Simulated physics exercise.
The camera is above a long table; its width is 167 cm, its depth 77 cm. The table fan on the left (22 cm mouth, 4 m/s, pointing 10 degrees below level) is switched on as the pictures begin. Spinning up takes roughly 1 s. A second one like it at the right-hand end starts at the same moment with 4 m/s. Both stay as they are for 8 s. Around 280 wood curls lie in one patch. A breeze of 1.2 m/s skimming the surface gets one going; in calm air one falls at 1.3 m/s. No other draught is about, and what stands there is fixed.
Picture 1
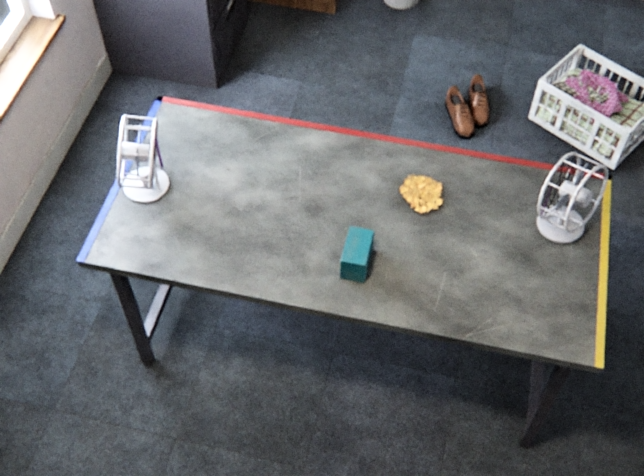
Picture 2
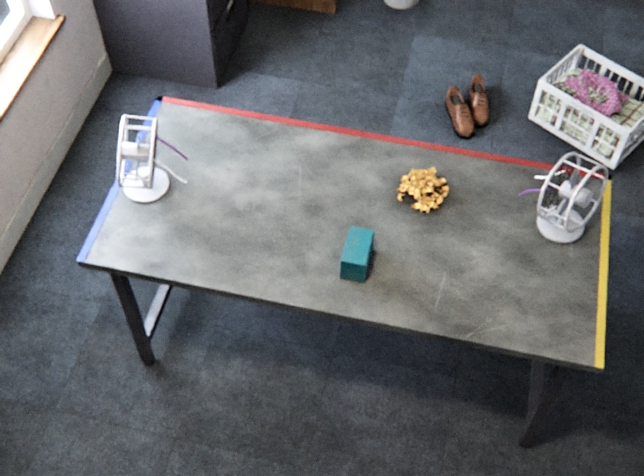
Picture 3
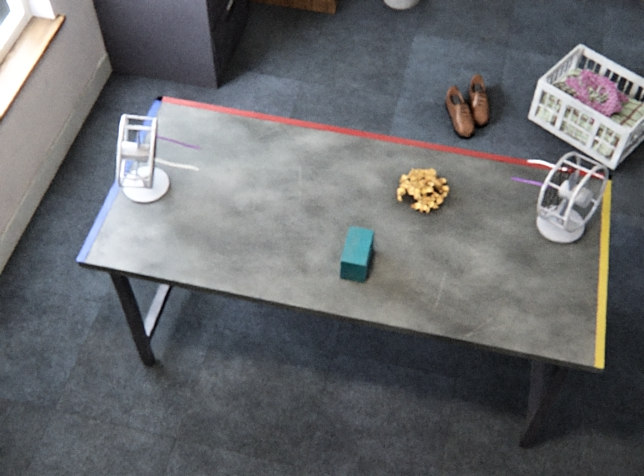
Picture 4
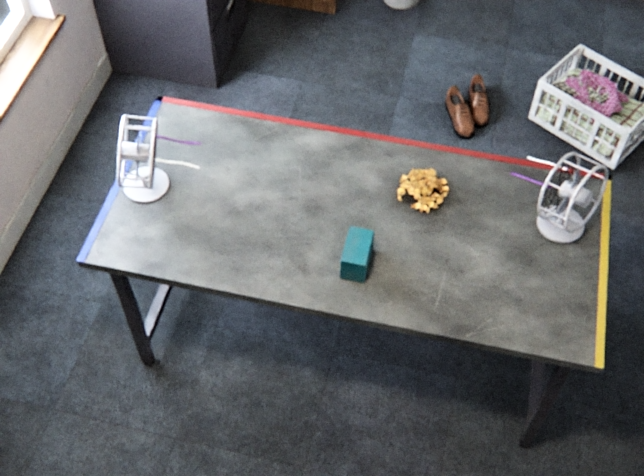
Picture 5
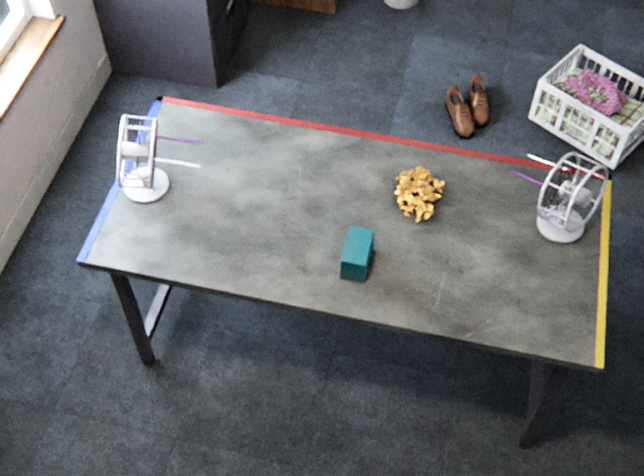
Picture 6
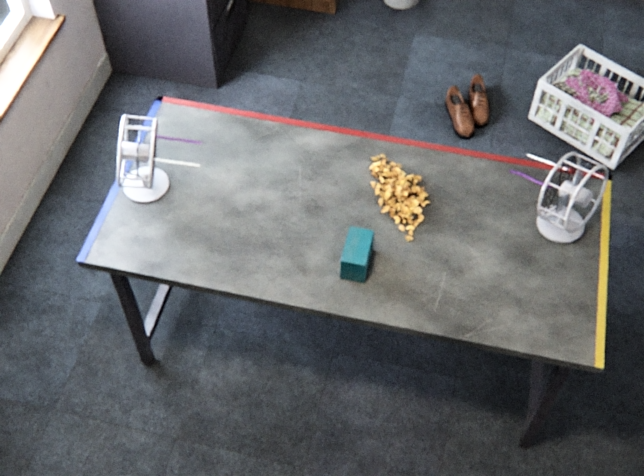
Wood curls lie in a compact patch on a long grey table, behind a teal block, as streamers lift and stretch inward from the white fans at either end. The patch loosens slightly and barely changes for a while, then shifts a short way left, spreading into a longer, slanting scatter.
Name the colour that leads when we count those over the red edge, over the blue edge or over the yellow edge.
The biggest group is at the yellow one.
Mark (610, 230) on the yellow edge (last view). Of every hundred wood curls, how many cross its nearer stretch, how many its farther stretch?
Some 70 % nearer, 0 % farther.
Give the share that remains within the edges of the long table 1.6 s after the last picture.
About 30 %.
Then, 0.7 s after the last picture, 78 % are still on the top, 10 % are over the red edge, 1 % over the yellow edge and 0 % over the blue edge; the middle of those left on the top is near (545, 315).
Then, 1.6 s after the last picture, 30 % are still on the top, 11 % are over the red edge, 47 % over the yellow edge and 0 % over the blue edge; the middle of those left on the top is near (529, 331).
Then, 3.5 s after the last picture, 8 % are still on the top, 11 % are over the red edge, 68 % over the yellow edge and 0 % over the blue edge.
Then, 7.1 s after the last picture, at the end, 11 % are over the red edge, 74 % over the yellow edge and 0 % over the blue edge.
